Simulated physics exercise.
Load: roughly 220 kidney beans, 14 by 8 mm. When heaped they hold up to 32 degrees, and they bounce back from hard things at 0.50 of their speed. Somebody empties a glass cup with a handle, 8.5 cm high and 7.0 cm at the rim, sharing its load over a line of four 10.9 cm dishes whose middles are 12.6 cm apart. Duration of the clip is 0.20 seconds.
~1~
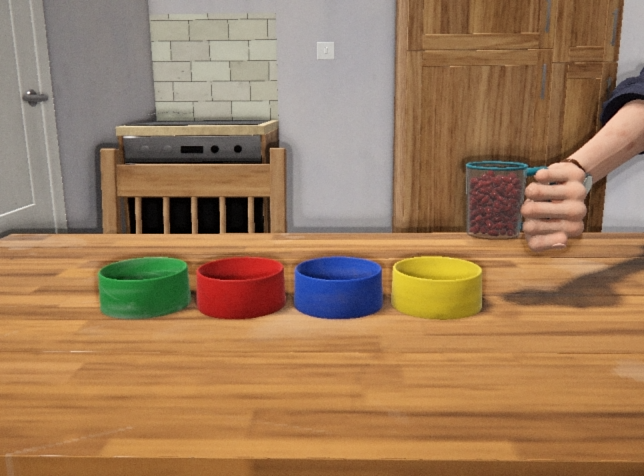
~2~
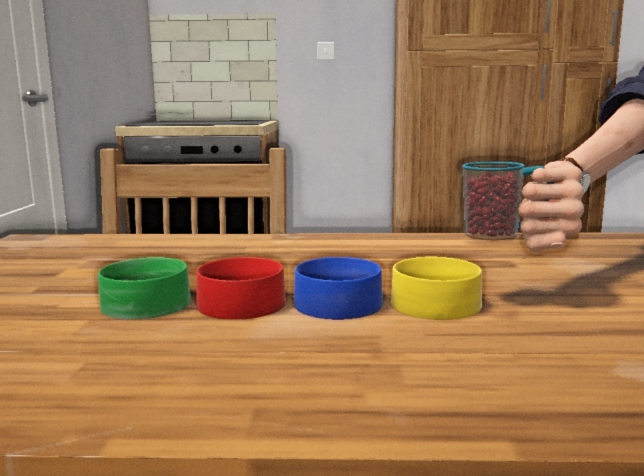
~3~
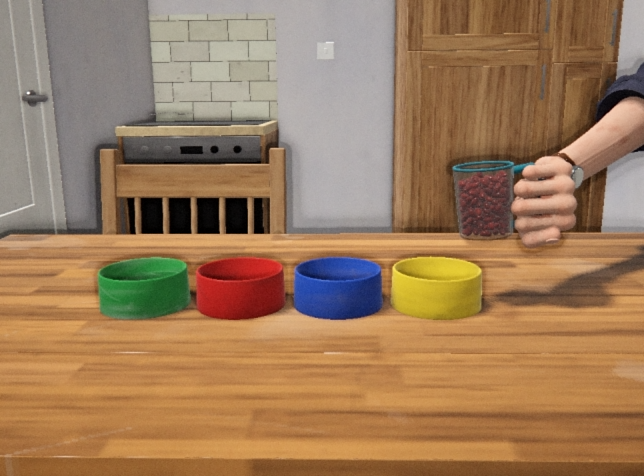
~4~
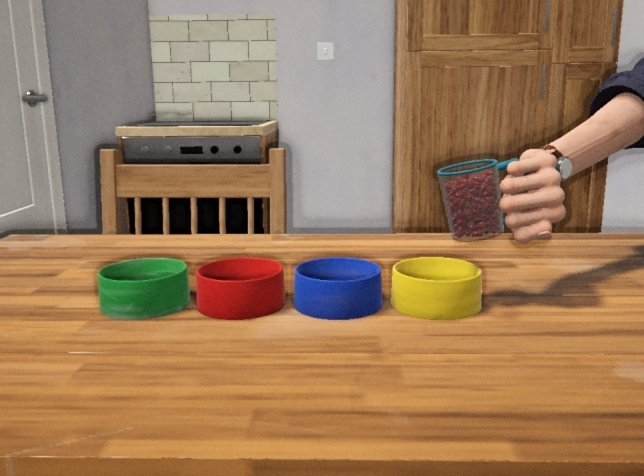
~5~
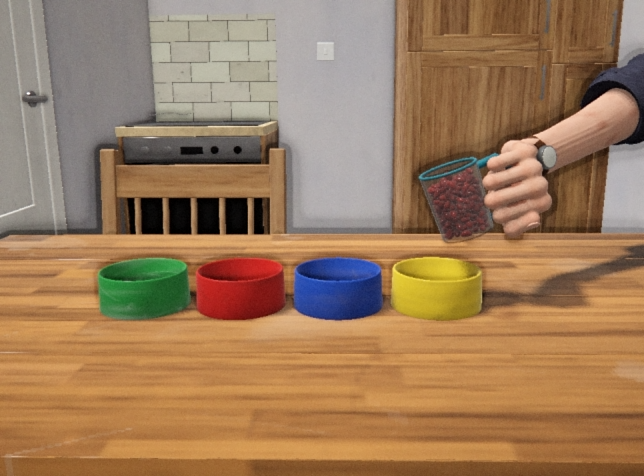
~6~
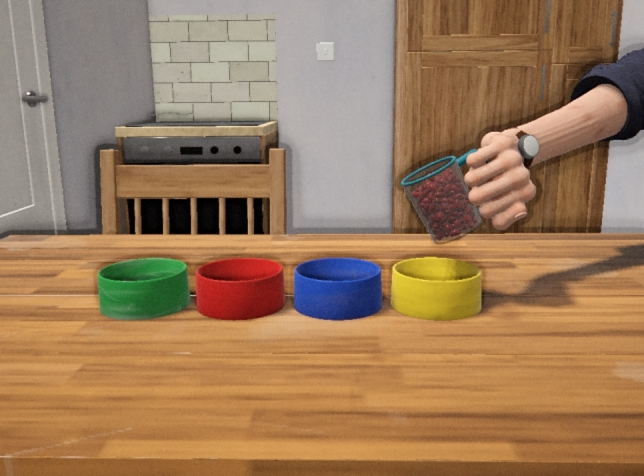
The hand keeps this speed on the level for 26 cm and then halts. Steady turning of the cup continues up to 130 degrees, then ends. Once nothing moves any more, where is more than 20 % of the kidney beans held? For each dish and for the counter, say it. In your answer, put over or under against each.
Red - over; blue - under; green - under; yellow - under; counter - under.
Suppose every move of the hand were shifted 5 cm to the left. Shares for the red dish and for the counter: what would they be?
In that case the red dish gets 50 and the counter 40.
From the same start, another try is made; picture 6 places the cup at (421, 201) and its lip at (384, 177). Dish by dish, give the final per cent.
Final shares - red 100 %, blue 0 %, green 0 %, yellow 0 %.
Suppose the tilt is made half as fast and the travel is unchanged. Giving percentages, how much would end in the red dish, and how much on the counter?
Shares: Red 100, counter 0.
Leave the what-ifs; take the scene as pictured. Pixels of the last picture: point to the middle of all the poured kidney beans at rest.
I'd say roughly (235, 289).
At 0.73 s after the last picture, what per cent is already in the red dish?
Close to 100 percent of the load.
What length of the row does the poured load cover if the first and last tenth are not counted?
About 6 cm.
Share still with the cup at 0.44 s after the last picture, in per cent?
Some 80 per cent of the load.
Then, 0.26 s after the last picture, tilt 78 degrees; cup holds 100 %.
Then, 0.44 s after the last picture, tilt 113 degrees; cup holds 80 %, red 15 %.
Then, 0.73 s after the last picture, tilt 130 degrees; cup holds 0 %, red 100 %.
In the end, red 100 %, blue 0 %, green 0 %, yellow 0 %, counter 0 %.
